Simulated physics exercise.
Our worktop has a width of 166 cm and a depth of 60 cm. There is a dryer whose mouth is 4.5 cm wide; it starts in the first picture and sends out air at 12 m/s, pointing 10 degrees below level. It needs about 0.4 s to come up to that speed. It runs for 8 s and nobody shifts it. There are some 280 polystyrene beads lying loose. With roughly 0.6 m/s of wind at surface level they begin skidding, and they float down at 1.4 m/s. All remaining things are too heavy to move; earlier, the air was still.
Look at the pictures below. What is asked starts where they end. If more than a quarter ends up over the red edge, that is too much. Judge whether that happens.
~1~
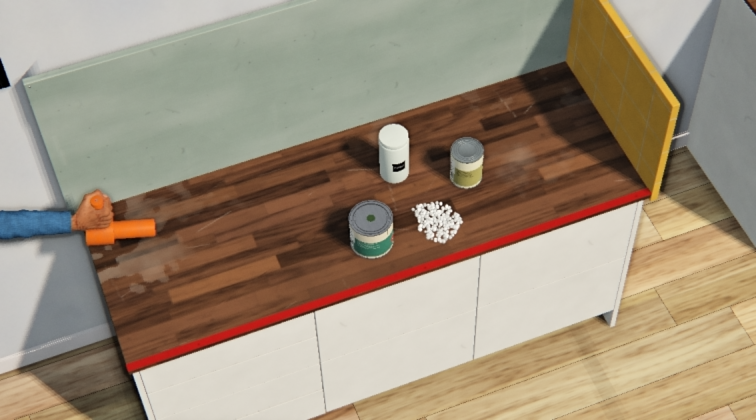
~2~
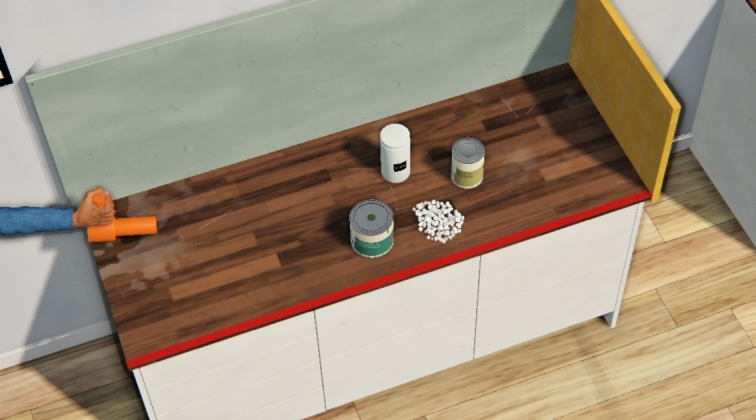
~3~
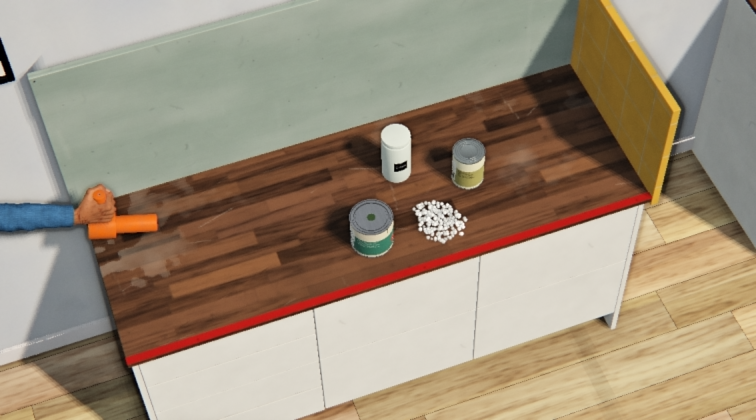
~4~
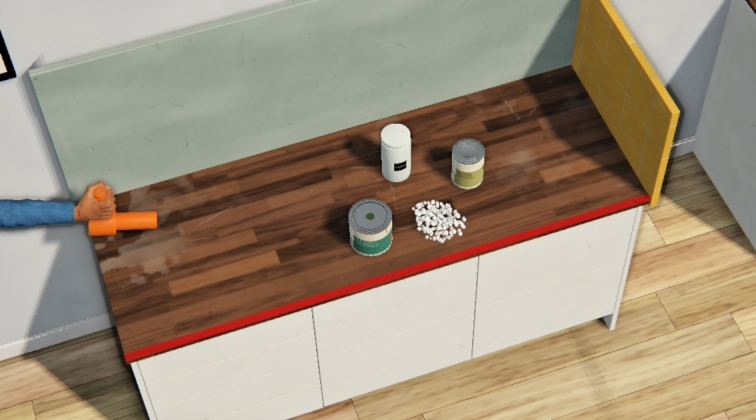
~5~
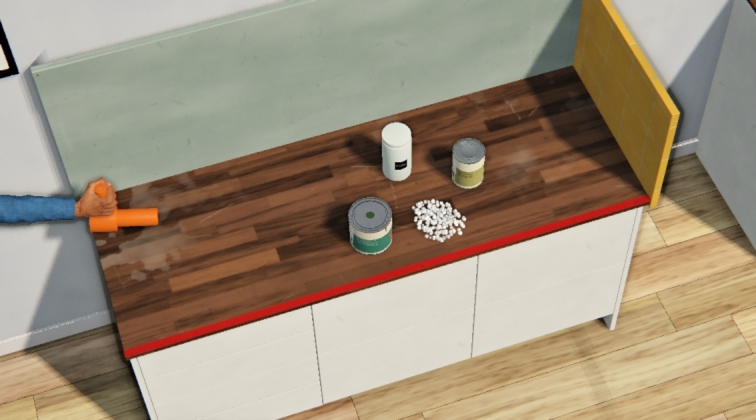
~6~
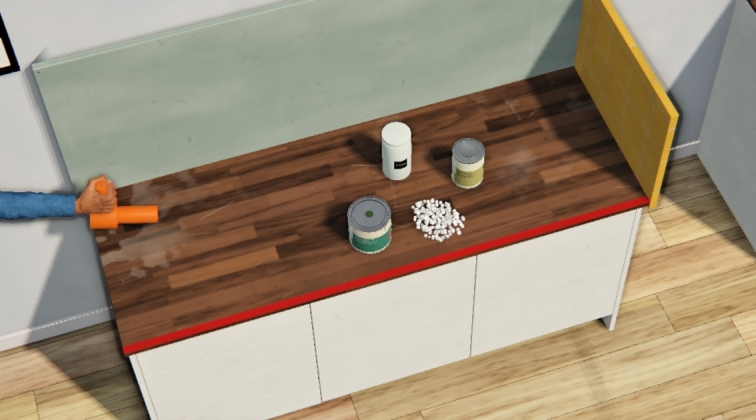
Beyond one in four.
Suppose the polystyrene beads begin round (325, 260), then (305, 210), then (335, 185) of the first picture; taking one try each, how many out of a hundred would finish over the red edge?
First try near 100 %, second near 30 %, third near 5 %.
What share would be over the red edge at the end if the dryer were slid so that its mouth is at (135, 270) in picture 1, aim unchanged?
Then around 90 percent.
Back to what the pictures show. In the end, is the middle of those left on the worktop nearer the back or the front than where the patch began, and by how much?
It has shifted to the near edge, by around 5 cm.
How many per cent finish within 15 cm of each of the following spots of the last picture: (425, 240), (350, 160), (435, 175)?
In turn about 20 %, 0 %, 0 %.
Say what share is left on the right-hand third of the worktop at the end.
5 %.
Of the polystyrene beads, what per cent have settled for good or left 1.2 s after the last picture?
40 %.
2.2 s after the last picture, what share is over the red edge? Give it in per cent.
I'd say somewhere near 70 %.
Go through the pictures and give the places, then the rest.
In the first picture, the middle of the polystyrene beads is near (438, 221), none has stirred yet and the mouth of the dryer is at (154, 228).
In the second picture, the middle of the polystyrene beads is near (439, 219), none has stirred yet and the red edge is centred on (401, 279).
In the third picture, the middle of the polystyrene beads is near (438, 220), none has stirred yet, the top of a tin is at (469, 151) and the top of a tin is at (371, 217).
In the fourth picture, the middle of the polystyrene beads is near (438, 219) and none has stirred yet.
In the fifth picture, the middle of the polystyrene beads is near (437, 219) and none has stirred yet.
In the sixth picture, the middle of the polystyrene beads is near (437, 218) and none has stirred yet.
Then, 1.2 s after the last picture the count stands so, 49 % are over the red edge; the middle of those still in play is near (467, 230).
Then, 2.2 s after the last picture the count stands so, 66 % are over the red edge; the middle of those still in play is near (450, 235).
Then, 4.0 s after the last picture the count stands so, 72 % are over the red edge; the middle of those still in play is near (443, 235).
Then, 7.6 s after the last picture, at the end, 76 % are over the red edge; the middle of those still in play is near (443, 236).
